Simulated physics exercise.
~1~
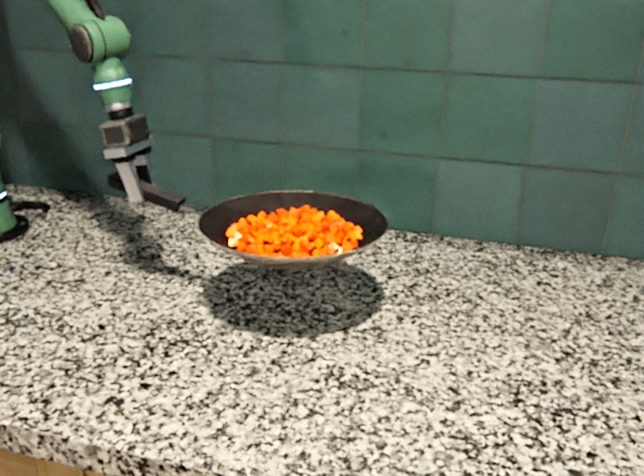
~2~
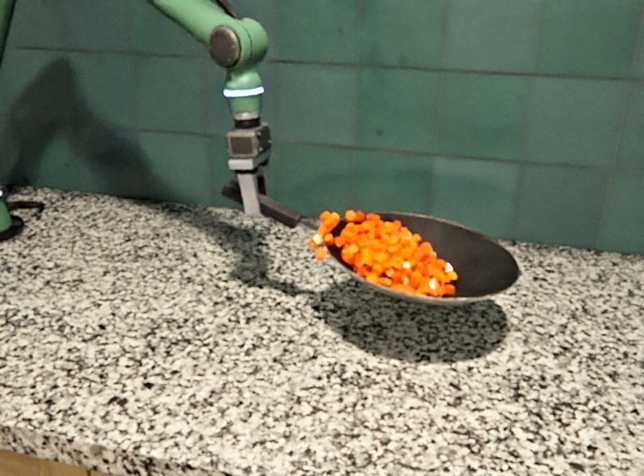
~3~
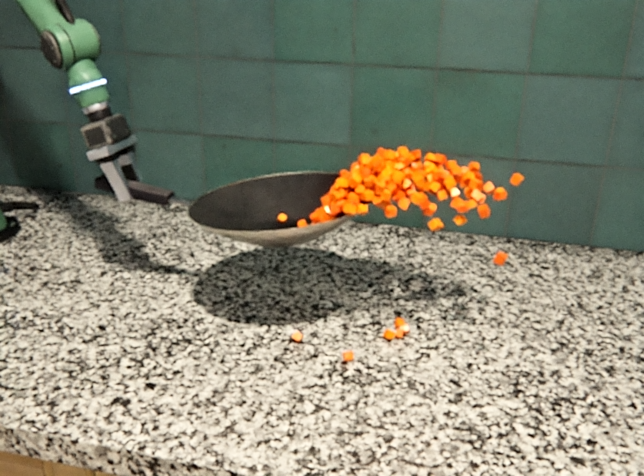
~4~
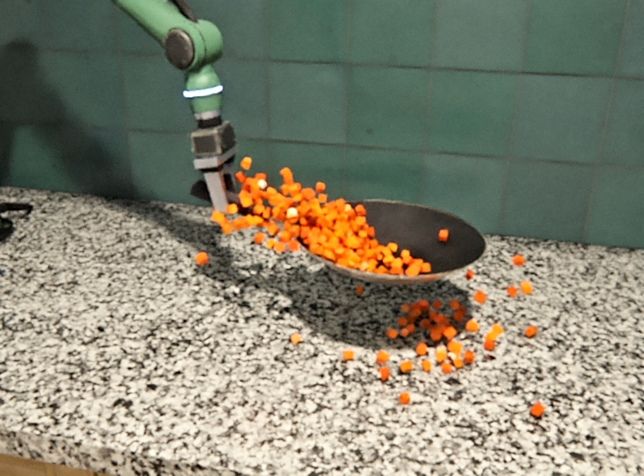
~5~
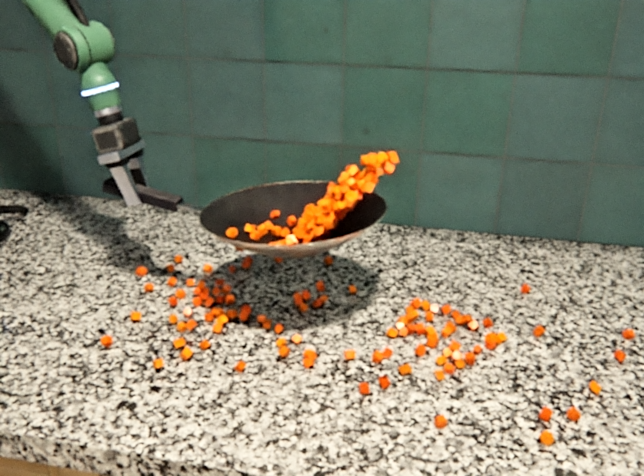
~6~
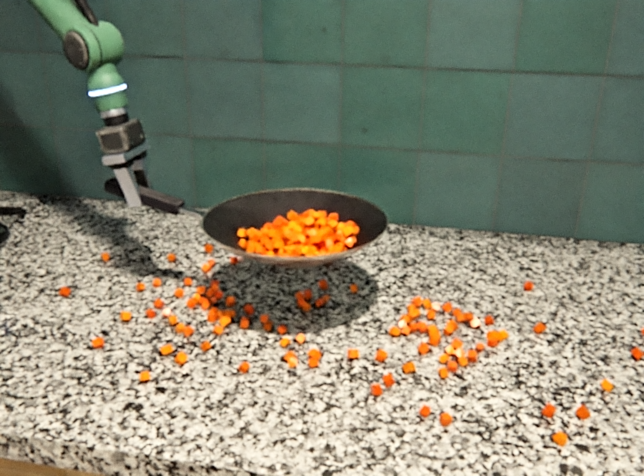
Orange vegetable dice flying from a wok jerked right and left by a green robot arm, many ending scattered across the speckled counter.
